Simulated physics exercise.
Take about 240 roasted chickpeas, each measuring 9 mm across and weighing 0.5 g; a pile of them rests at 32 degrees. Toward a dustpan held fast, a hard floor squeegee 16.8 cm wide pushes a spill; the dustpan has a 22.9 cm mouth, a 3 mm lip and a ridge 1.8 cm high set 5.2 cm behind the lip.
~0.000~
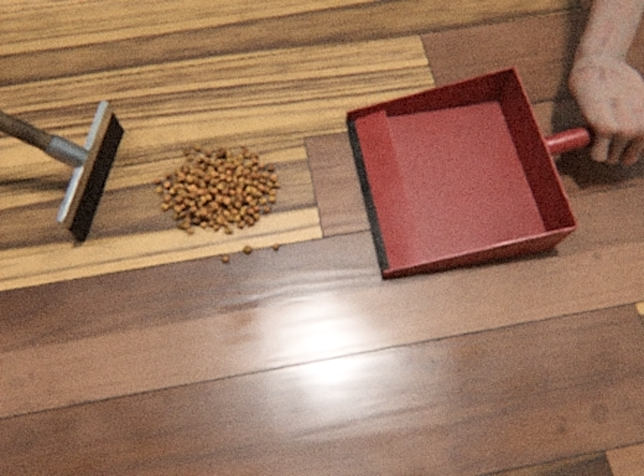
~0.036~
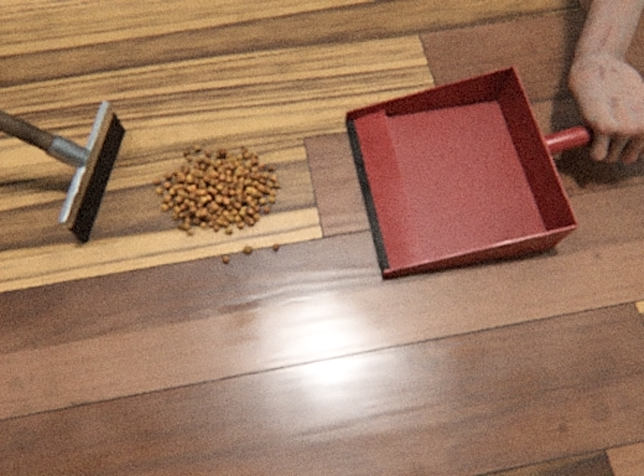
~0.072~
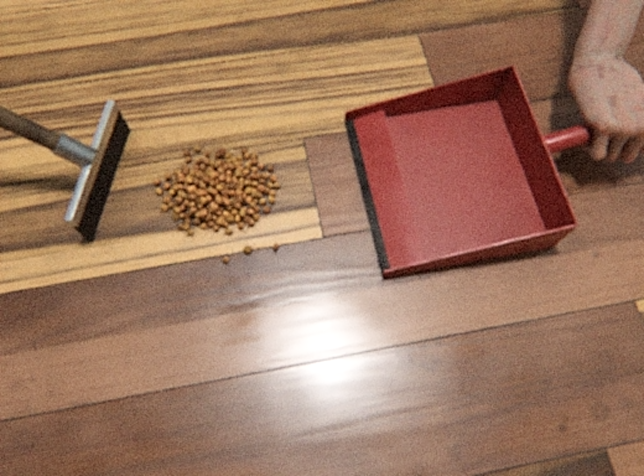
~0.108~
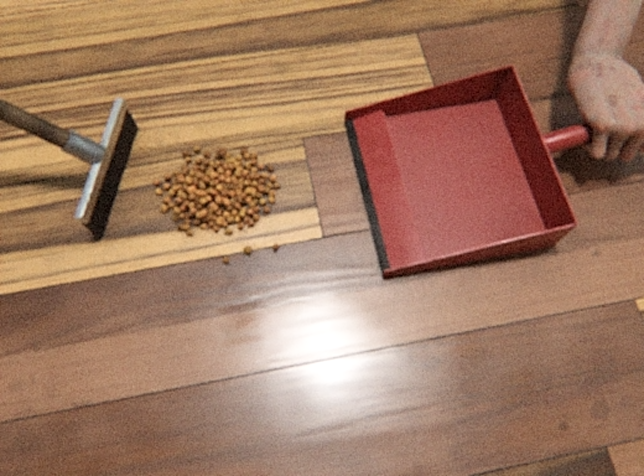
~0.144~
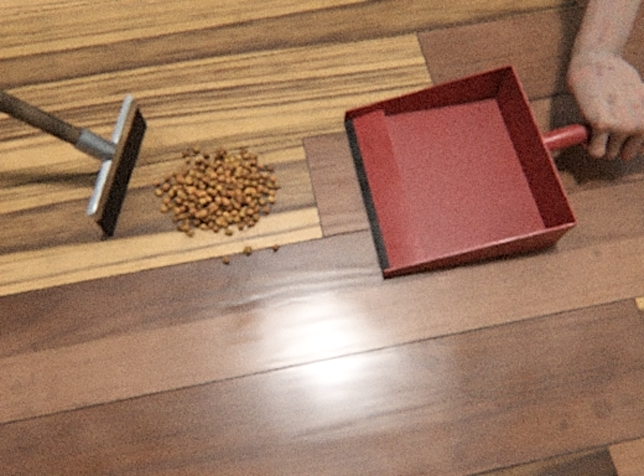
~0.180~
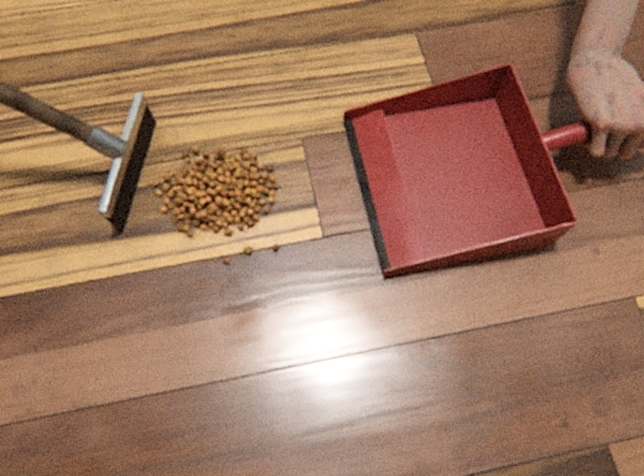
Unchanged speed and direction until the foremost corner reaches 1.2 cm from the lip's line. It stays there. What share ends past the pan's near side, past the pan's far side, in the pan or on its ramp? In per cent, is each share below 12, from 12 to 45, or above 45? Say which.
Near side: Odds are it gets a meagre share, far side: Odds are it gets a meagre share, pan: Odds are it gets a meagre share.
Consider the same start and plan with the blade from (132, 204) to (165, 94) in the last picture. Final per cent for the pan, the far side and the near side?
Pan 5 % / far 5 % / near 0 %.
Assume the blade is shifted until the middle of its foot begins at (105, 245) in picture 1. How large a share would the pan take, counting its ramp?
I'd estimate about 10 per cent.
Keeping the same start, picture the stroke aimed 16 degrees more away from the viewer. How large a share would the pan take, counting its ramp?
In that case around 0 per cent.
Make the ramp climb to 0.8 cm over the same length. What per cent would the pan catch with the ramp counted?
That change would give about 0 per cent.
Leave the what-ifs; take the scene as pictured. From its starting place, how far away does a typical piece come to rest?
About 8 cm.
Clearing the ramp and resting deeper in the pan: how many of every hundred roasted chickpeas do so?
Around 0 percent.
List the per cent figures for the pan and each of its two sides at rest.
Near 0, far 5, pan 0, all in per cent.
After 0.50 s, middle of the blade 17 cm from the lip; 0 % over the lip, far side 0 %, near side 0 %.
After 0.71 s, middle of the blade 9 cm from the lip; 0 % over the lip, far side 5 %, near side 0 %.
After 1.04 s, middle of the blade 4 cm from the lip; 0 % over the lip, far side 5 %, near side 0 %.
By 1.3 s all is still; near side 0 %, far side 5 %, pan 0 %, in front of the lip or behind the blade 95 %.
